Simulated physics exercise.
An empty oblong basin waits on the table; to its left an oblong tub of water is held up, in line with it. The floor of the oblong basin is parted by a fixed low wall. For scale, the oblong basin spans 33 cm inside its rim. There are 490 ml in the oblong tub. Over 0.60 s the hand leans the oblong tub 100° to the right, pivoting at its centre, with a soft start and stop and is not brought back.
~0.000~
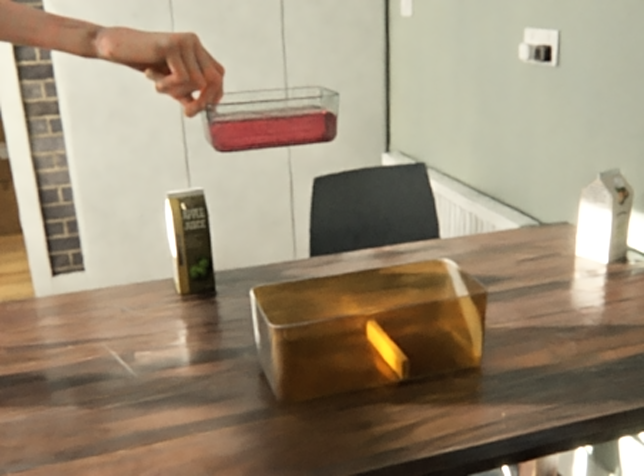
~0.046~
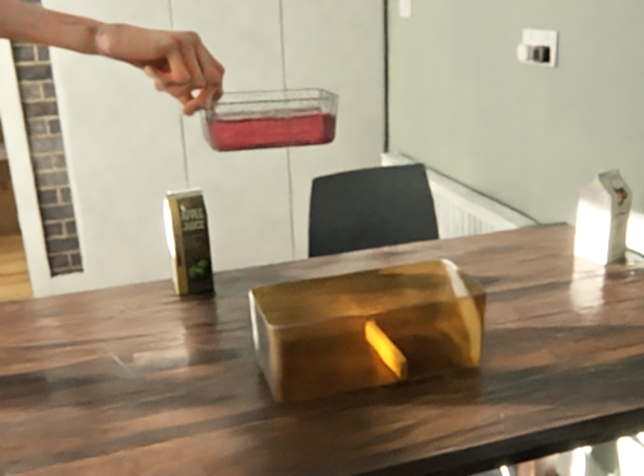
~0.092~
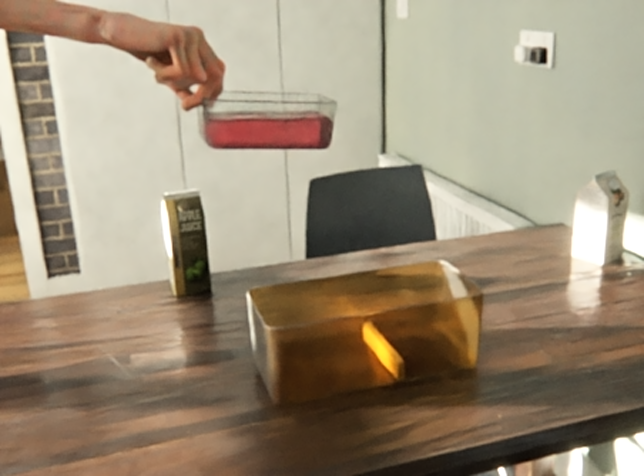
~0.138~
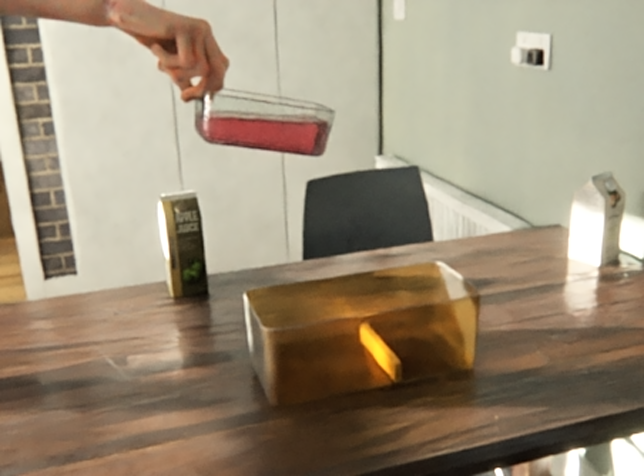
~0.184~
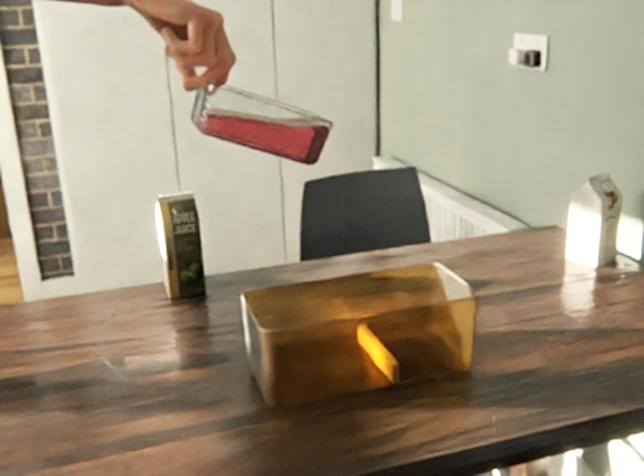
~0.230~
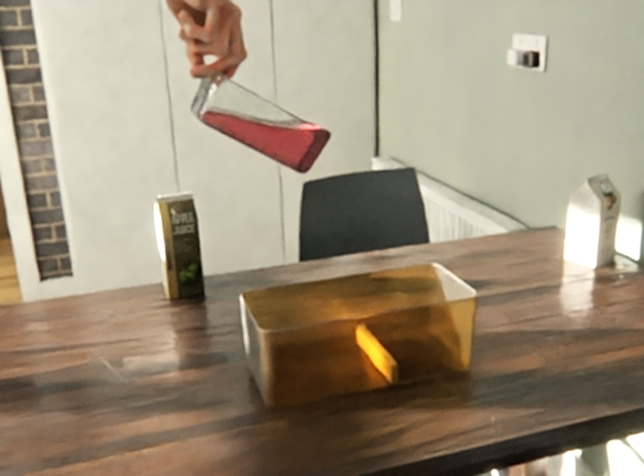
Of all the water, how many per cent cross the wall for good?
Roughly 45 per cent is past the wall.
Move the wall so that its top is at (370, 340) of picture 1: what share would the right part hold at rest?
In that case some 70 per cent.
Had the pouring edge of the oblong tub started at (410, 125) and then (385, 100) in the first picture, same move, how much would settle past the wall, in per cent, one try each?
In turn about 65 and 65 per cent.
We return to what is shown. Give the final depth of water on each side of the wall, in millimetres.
Some 10 mm on the left and 12 mm on the right.
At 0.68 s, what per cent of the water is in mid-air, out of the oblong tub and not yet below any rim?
About 6 per cent.
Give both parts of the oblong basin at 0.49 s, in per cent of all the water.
Near 10 on the left, 0 on the right.
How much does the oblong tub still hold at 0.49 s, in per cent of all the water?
Some 10 per cent.
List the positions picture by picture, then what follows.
In the first picture, tilt 0°; pouring edge (330, 92); surface from (206, 119) to (327, 108); the oblong basin's rim runs from (260, 308) to (467, 275); the wall's top is at (386, 340).
In the second picture, tilt 1°; pouring edge (330, 94); surface from (205, 119) to (326, 110).
In the third picture, tilt 6°; pouring edge (328, 100); surface from (203, 117) to (324, 113).
In the fourth picture, tilt 13°; pouring edge (327, 109); surface from (200, 116) to (322, 117).
In the fifth picture, tilt 21°; pouring edge (325, 121); surface from (198, 113) to (319, 121).
In the sixth picture, tilt 32°; pouring edge (322, 133); surface from (196, 108) to (316, 125); 1 per cent is over the edge.
Then, 0.49 s in, the tilt is 92° and 9 per cent is still to pour, 9 is left of the wall and 0 right of it.
Then, 0.68 s in, the tilt is 100° and 1 per cent is still to pour, 38 is left of the wall and 52 right of it.
Then, 0.88 s in, the tilt is 100° and 0 per cent is still to pour, 47 is left of the wall and 45 right of it.
Then, 1.10 s in, the tilt is 100° and 0 per cent is still to pour, 49 is left of the wall and 45 right of it.
Finally, 49 per cent lies left of the wall, 45 right of it and 6 outside.
